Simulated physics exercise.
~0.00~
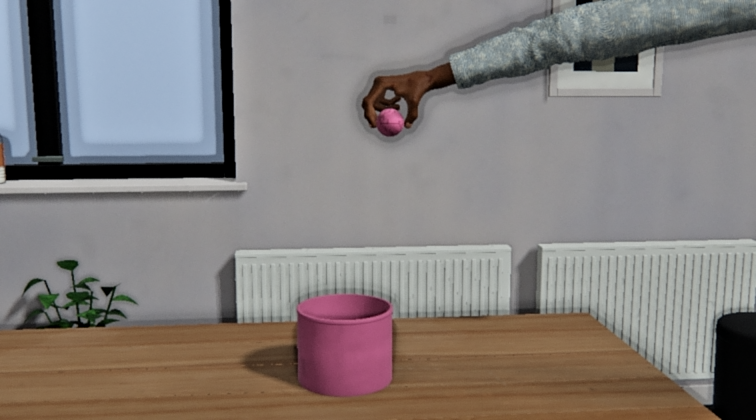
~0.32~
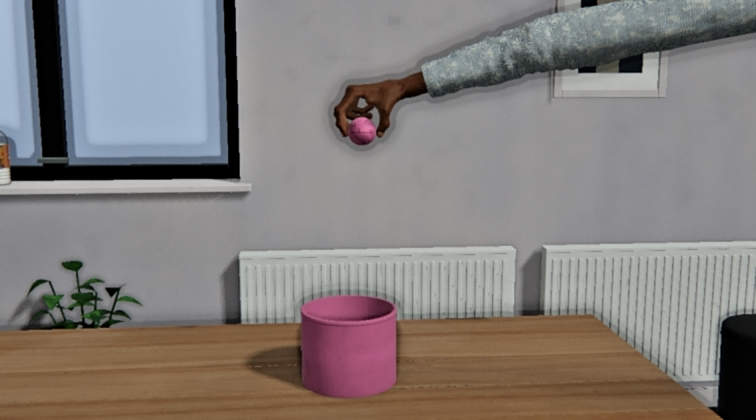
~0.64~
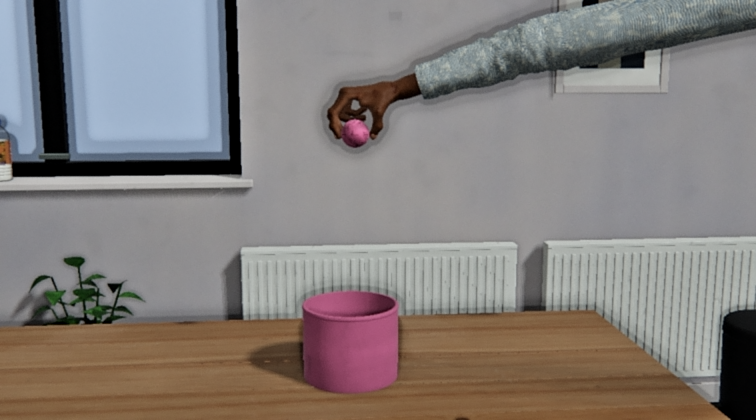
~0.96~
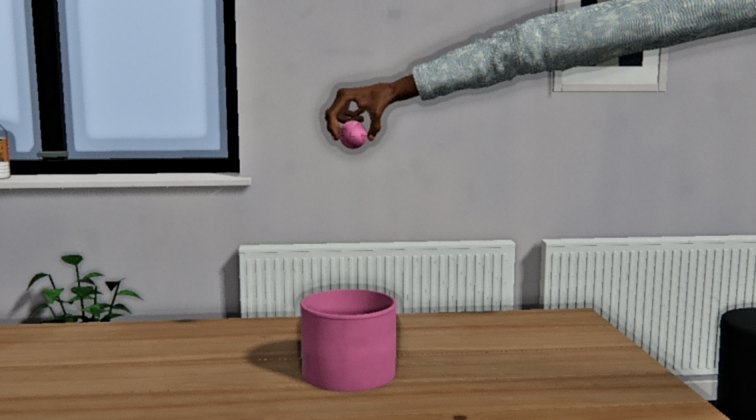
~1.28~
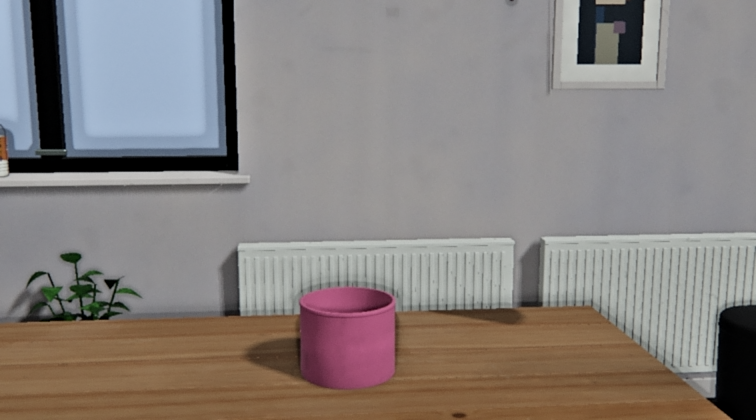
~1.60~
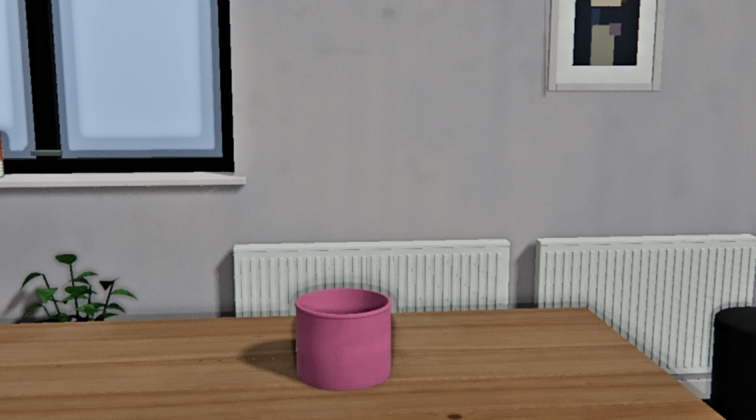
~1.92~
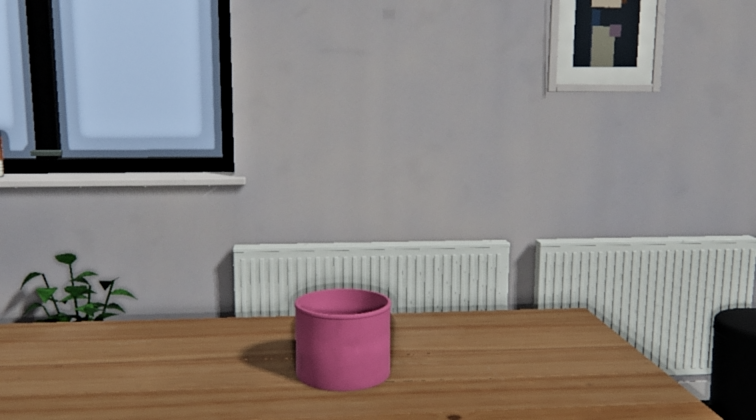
A hand moves a pink ball left above a pink container, then withdraws without it.
